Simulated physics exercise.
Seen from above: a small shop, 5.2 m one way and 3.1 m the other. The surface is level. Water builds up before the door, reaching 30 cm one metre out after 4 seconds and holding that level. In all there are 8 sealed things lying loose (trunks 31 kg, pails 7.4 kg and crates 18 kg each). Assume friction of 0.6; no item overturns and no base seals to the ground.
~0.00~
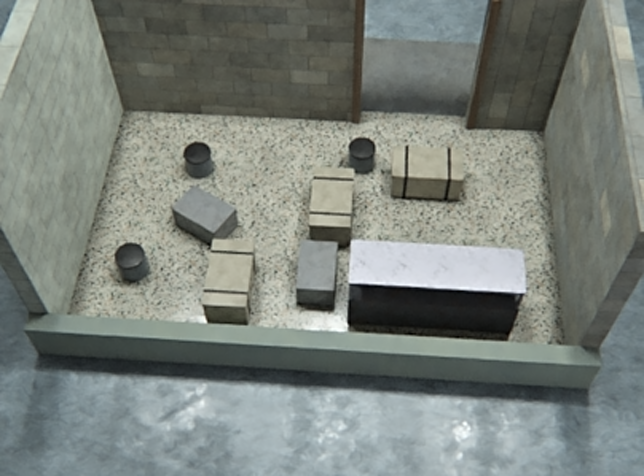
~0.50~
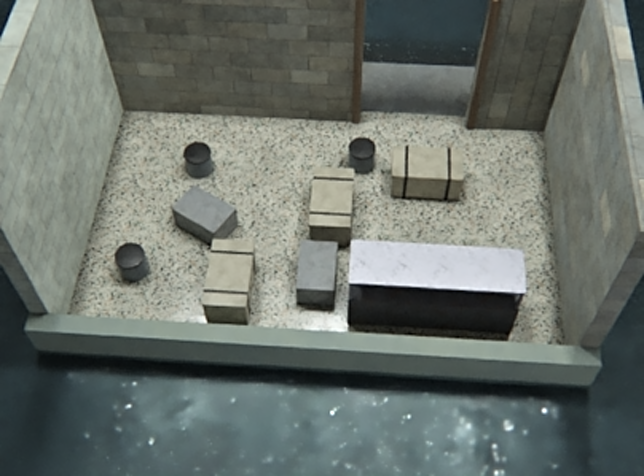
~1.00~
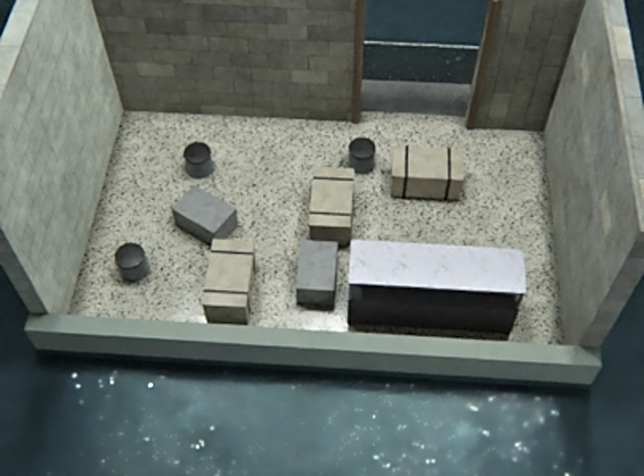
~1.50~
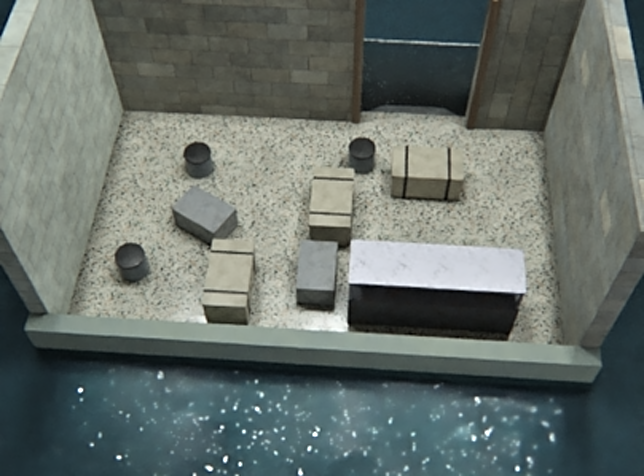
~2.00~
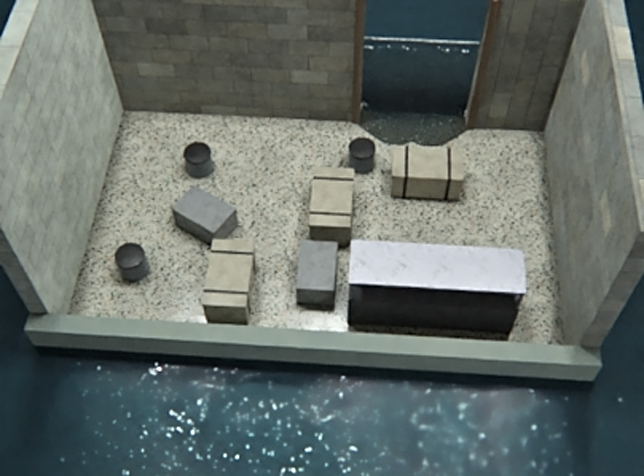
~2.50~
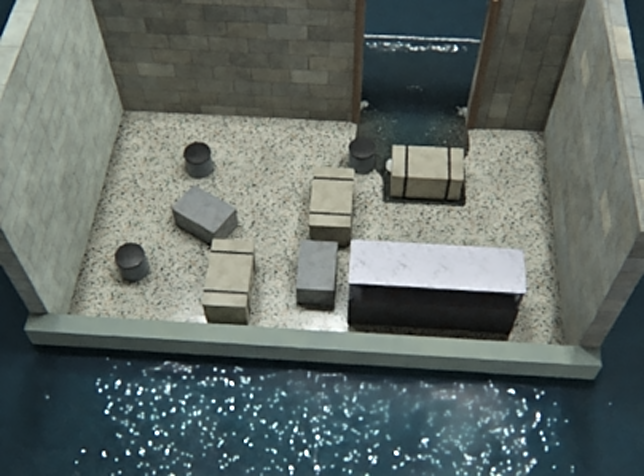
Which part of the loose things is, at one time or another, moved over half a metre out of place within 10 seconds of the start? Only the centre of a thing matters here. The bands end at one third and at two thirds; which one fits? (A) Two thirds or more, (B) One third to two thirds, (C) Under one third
Two thirds or more (A).
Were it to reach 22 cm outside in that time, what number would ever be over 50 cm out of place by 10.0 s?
Result: 5.
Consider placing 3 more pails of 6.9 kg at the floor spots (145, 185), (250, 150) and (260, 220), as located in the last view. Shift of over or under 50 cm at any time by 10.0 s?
Above the limit, then inside the limit, then above the limit.
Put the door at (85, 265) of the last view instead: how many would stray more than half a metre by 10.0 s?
The count would be 6.
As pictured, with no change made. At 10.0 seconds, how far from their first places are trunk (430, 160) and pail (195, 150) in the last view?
They sit 200 cm and 40 cm away, in the order given.
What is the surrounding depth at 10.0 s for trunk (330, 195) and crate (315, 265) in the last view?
Some 9 cm at the first, some 21 cm at the second.
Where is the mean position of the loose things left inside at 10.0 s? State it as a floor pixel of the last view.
The average lands around (223, 191).
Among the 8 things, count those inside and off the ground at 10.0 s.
It comes to 7.
After 3.5 s 0 of 8 are over 50 cm from their spots; 0 afloat.
After 4.5 s 2 of 8 are over 50 cm from their spots; 0 afloat.
After 7.0 s 4 of 8 are over 50 cm from their spots; 2 afloat.
After 10.0 s 7 of 8 are over 50 cm from their spots, and 7 have been at some point; 7 afloat.
